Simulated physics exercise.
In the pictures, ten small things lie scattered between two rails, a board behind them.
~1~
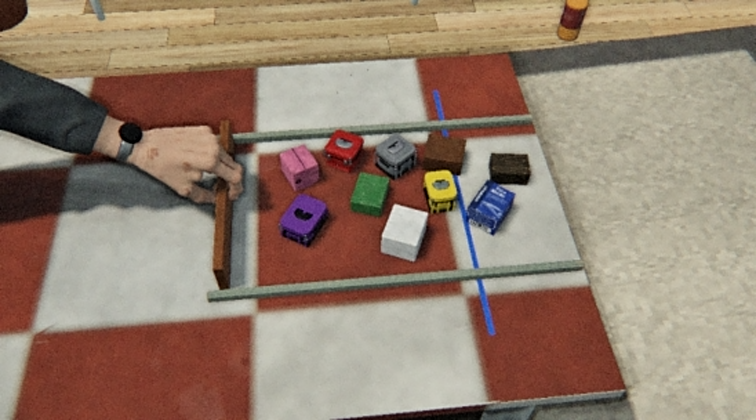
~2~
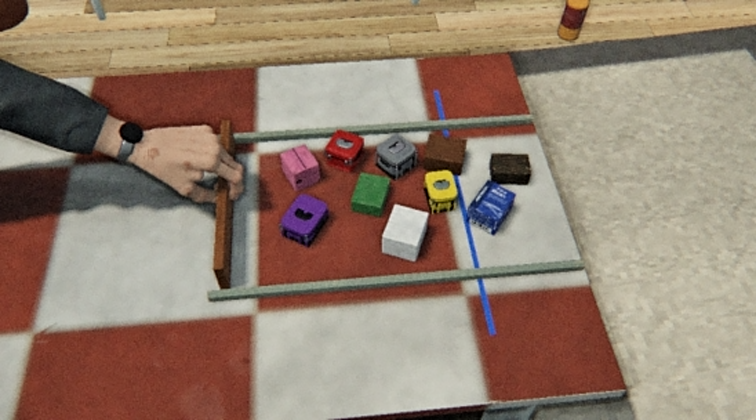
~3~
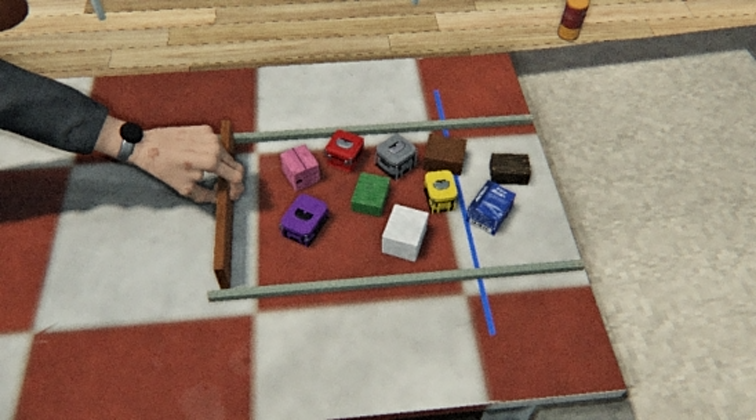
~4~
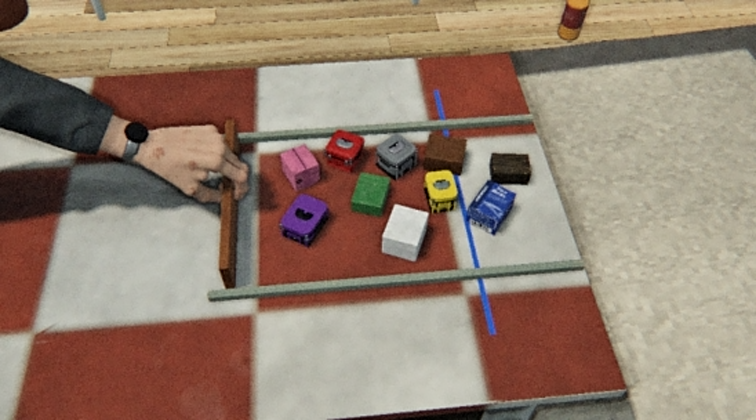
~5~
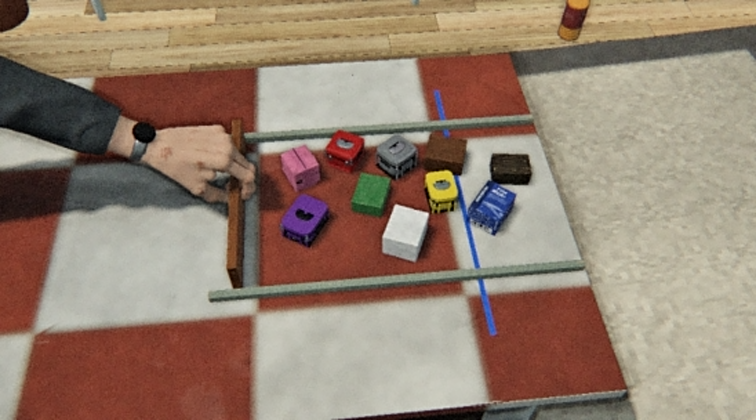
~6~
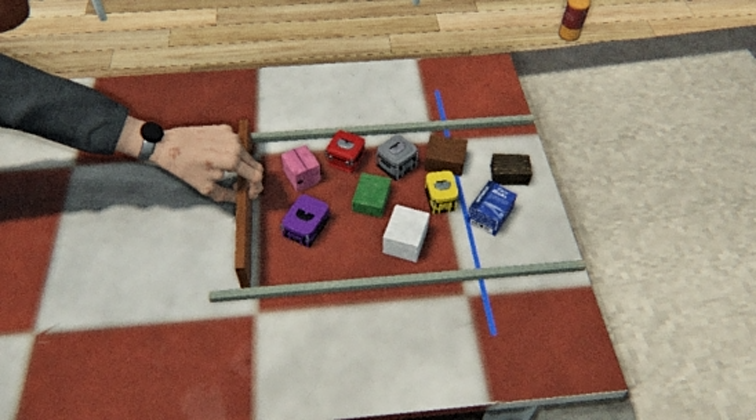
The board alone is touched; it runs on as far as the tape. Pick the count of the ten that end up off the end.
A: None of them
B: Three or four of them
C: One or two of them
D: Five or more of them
C, one or two of them.
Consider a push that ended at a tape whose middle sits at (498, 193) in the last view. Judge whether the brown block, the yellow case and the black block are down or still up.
The brown block? It does not stay. The yellow case? It does not stay. The black block? It does not stay.
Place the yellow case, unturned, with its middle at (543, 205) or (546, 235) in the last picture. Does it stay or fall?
In turn it holds its place, then holds its place.
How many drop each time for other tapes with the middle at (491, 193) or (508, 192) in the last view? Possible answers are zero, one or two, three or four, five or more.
The first spot gives three or four and the second gives three to four.
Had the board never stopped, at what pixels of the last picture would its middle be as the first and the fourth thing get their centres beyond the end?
Roughly (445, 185) and then roughly (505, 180).
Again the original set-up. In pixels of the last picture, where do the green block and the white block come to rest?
First at (504, 180); second at (497, 243).
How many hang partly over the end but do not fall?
I'd say 1 of them.
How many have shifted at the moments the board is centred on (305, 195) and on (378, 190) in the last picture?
At the first spot 3, then 8.
Early on, none off yet; black block at rest near (511, 169); blue box at rest near (492, 208); brown block at rest near (446, 155).
A while later, none off yet; black block at rest near (511, 169); blue box moving near (500, 209); brown block travelled a little near (468, 156).
Finally, the number that fall off is one or two; lost, black block.
